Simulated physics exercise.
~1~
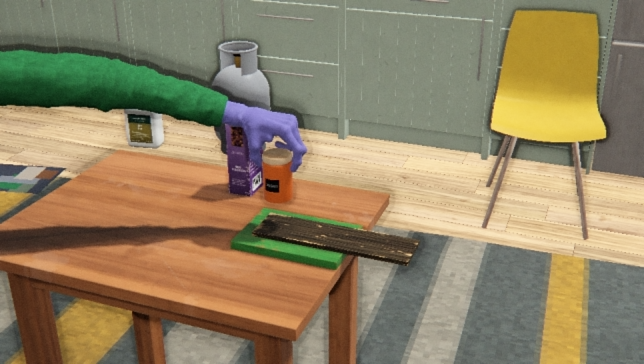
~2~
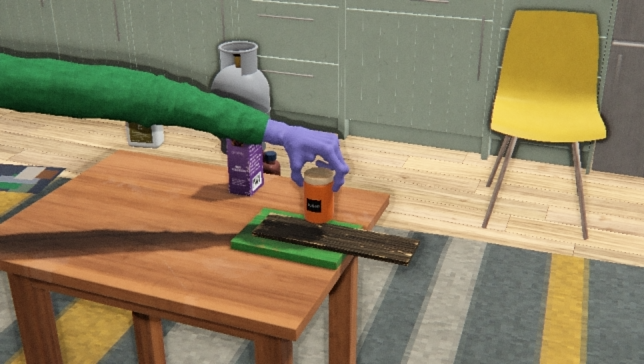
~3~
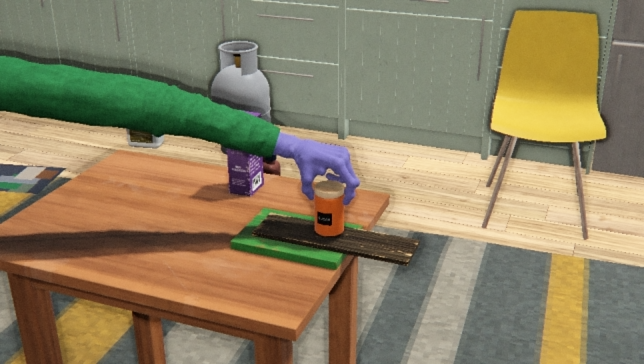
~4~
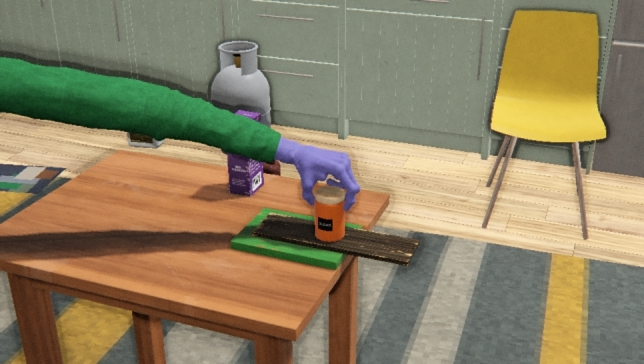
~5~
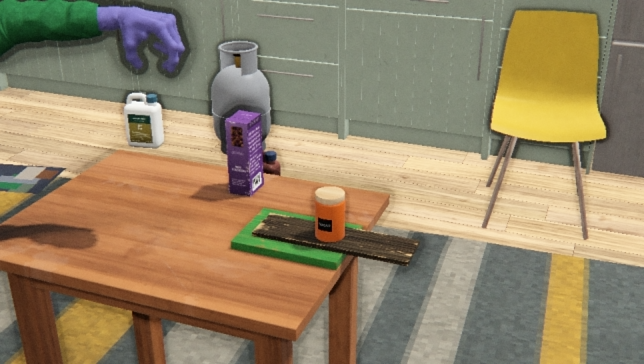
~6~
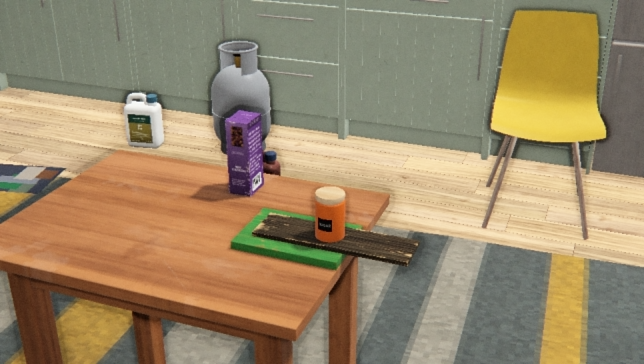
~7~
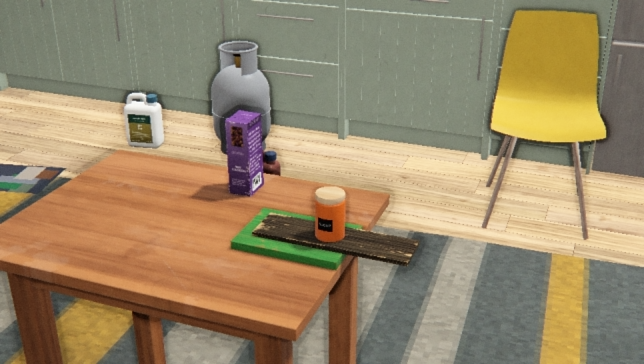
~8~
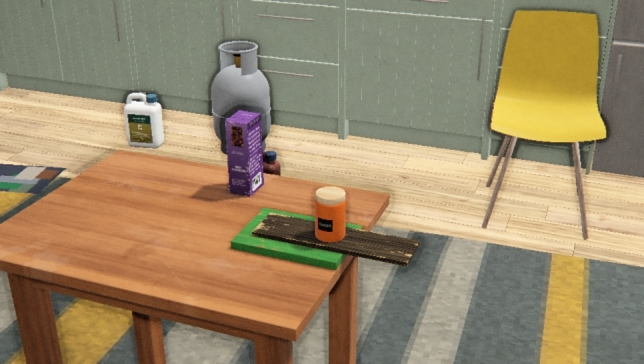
An orange jar is carried by a purple-gloved hand from beside a purple carton, rightward and down onto a dark board lying over a green slab and jutting past the table edge. The hand lets go and withdraws left, and the jar stays upright on the steady board.
